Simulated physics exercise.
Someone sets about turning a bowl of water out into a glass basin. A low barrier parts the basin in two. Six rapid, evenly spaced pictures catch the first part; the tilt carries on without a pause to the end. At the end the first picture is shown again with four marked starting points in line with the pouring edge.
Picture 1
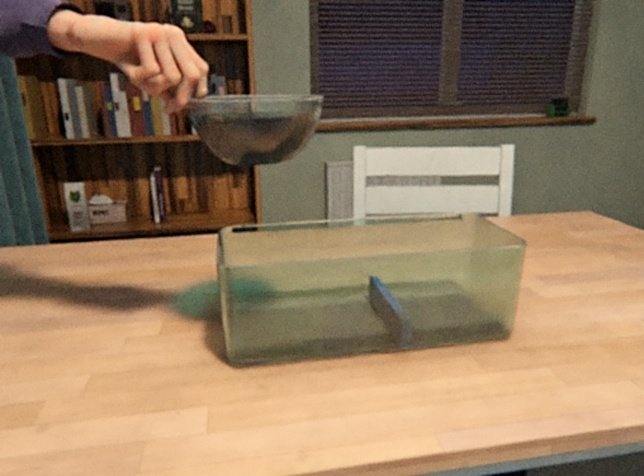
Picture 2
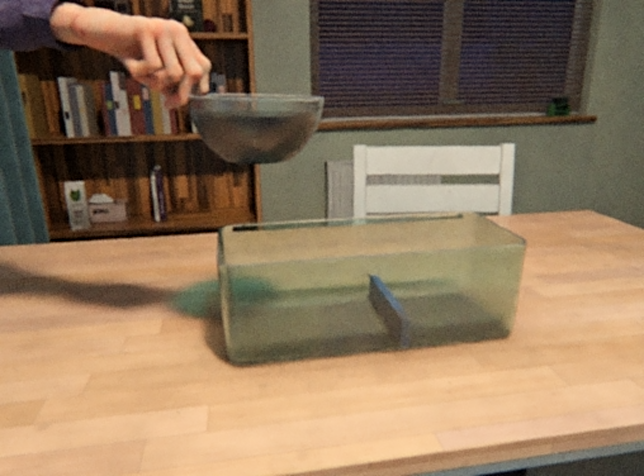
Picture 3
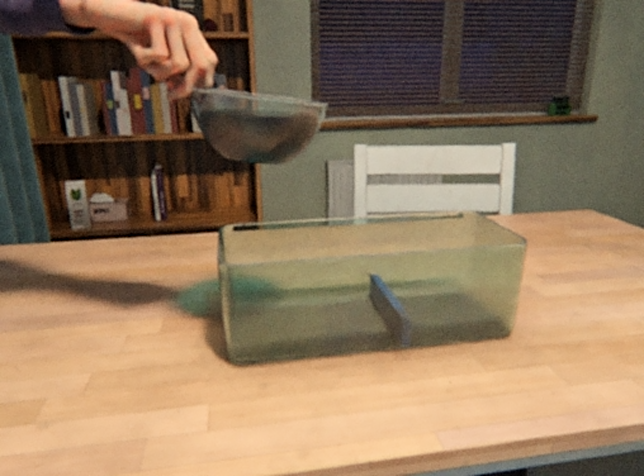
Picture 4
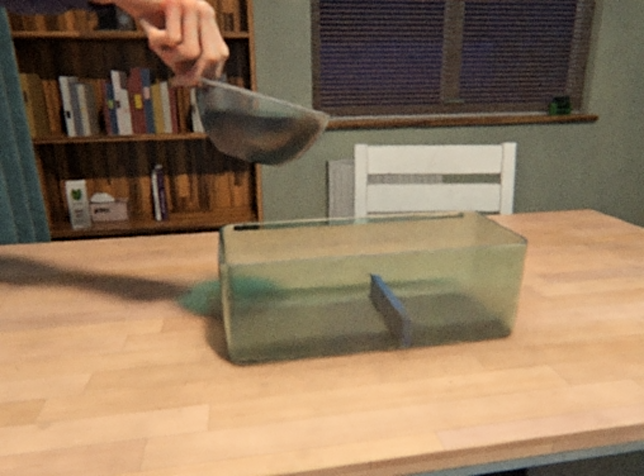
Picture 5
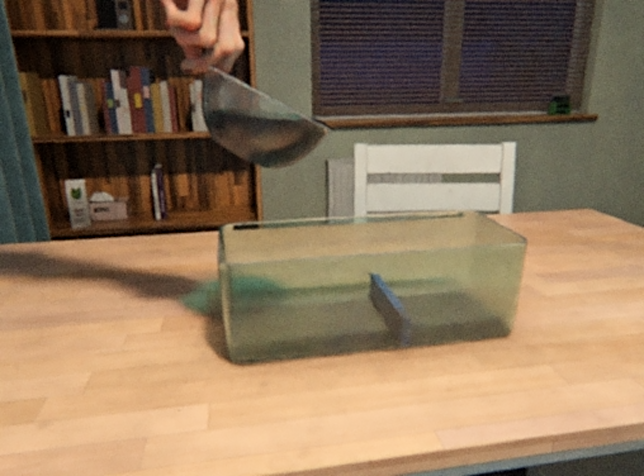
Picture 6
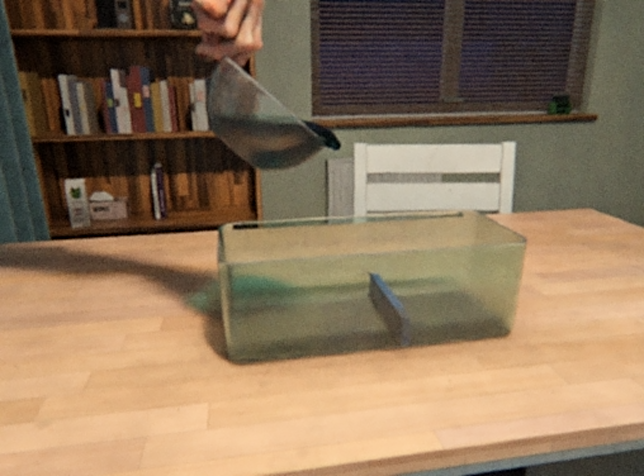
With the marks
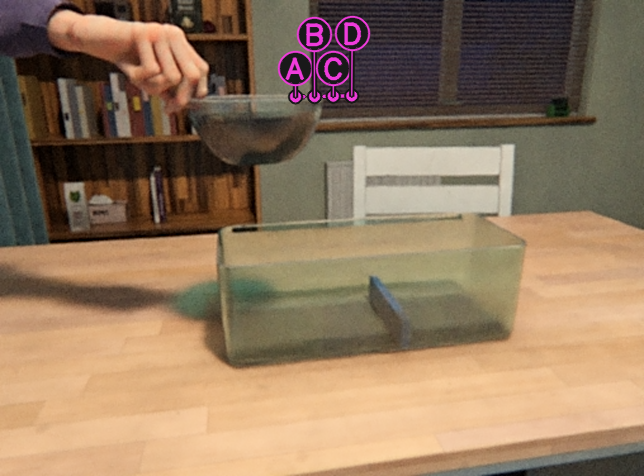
A hand tilts a glass bowl to the right above a divided glass basin until water reaches its lip.
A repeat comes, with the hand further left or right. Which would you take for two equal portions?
Dot D does it best.
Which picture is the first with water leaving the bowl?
In picture 5.
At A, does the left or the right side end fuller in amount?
The left side.
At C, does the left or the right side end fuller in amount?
The left side.
On the marked copy, A at (295, 96); B at (314, 96); C at (333, 96); D at (351, 95).
With A, about 83 % ends left of the wall and 14 % right of it; 3 % is lost outside.
With B, about 90 % ends left of the wall and 7 % right of it; 3 % is lost outside.
With C, about 74 % ends left of the wall and 23 % right of it; 3 % is lost outside.
With D, about 49 % ends left of the wall and 50 % right of it.
